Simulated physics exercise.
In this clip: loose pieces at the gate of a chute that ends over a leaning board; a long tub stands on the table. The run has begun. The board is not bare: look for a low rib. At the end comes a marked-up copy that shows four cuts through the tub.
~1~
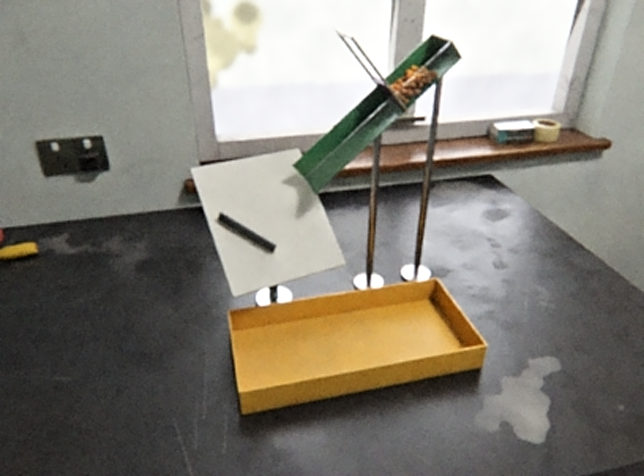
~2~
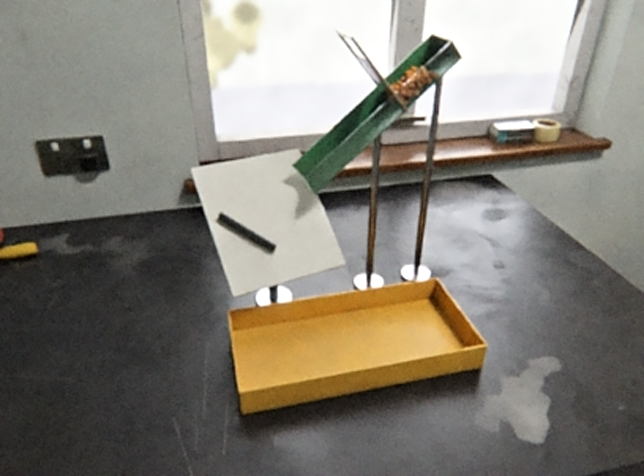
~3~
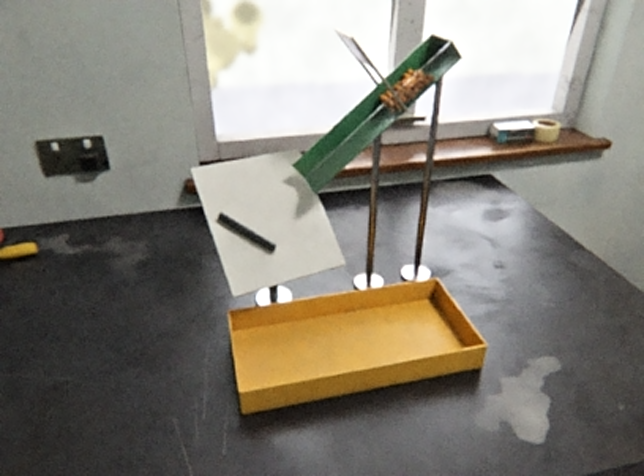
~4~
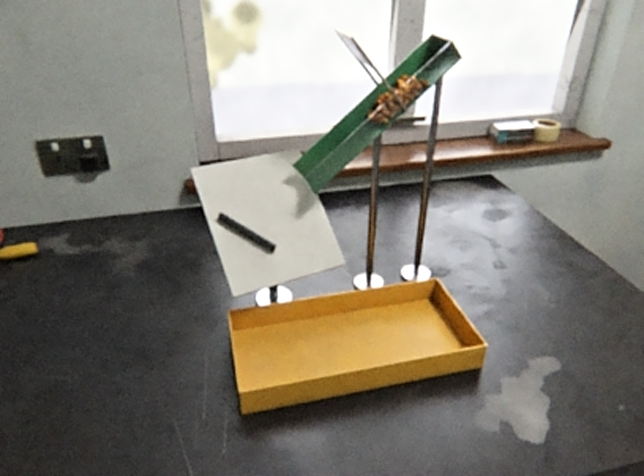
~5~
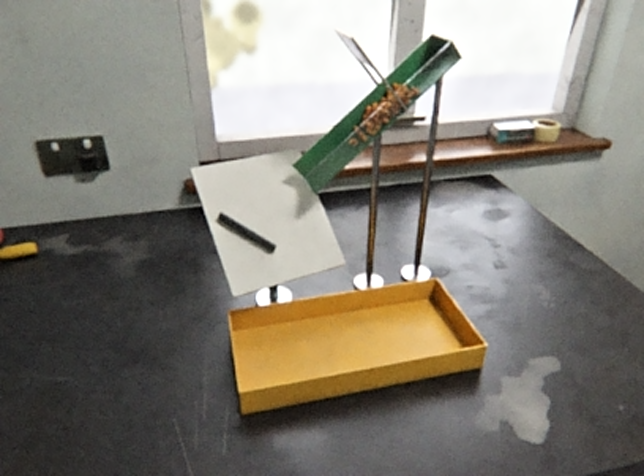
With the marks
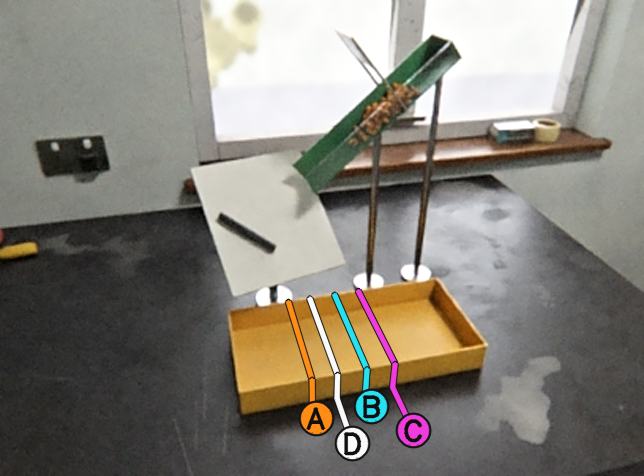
Small brown pieces bunched near the top of a sloping green chute begin sliding down to the left, spreading into a longer cluster, above a tilted pale board with a dark rib and an empty yellow tub on a dark table.
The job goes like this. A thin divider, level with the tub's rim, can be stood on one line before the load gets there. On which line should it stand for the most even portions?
Line D does it best.
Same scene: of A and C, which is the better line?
Line A.
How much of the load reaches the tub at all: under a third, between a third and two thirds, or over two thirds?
It is over two thirds.
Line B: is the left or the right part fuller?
Left.
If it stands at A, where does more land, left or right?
Right.
On the marked copy, line A crosses the front rim at (311, 378); line B crosses the front rim at (366, 368); line C crosses the front rim at (394, 363); line D crosses the front rim at (337, 373).
With A, of what is caught, a small share on the left of the divider, the bulk on the right.
With B, of what is caught, the whole lot on the left of the divider, none at all on the right.
With C, of what is caught, the whole lot on the left of the divider, none at all on the right.
With D, of what is caught, close to two thirds on the left of the divider, close to a quarter on the right.
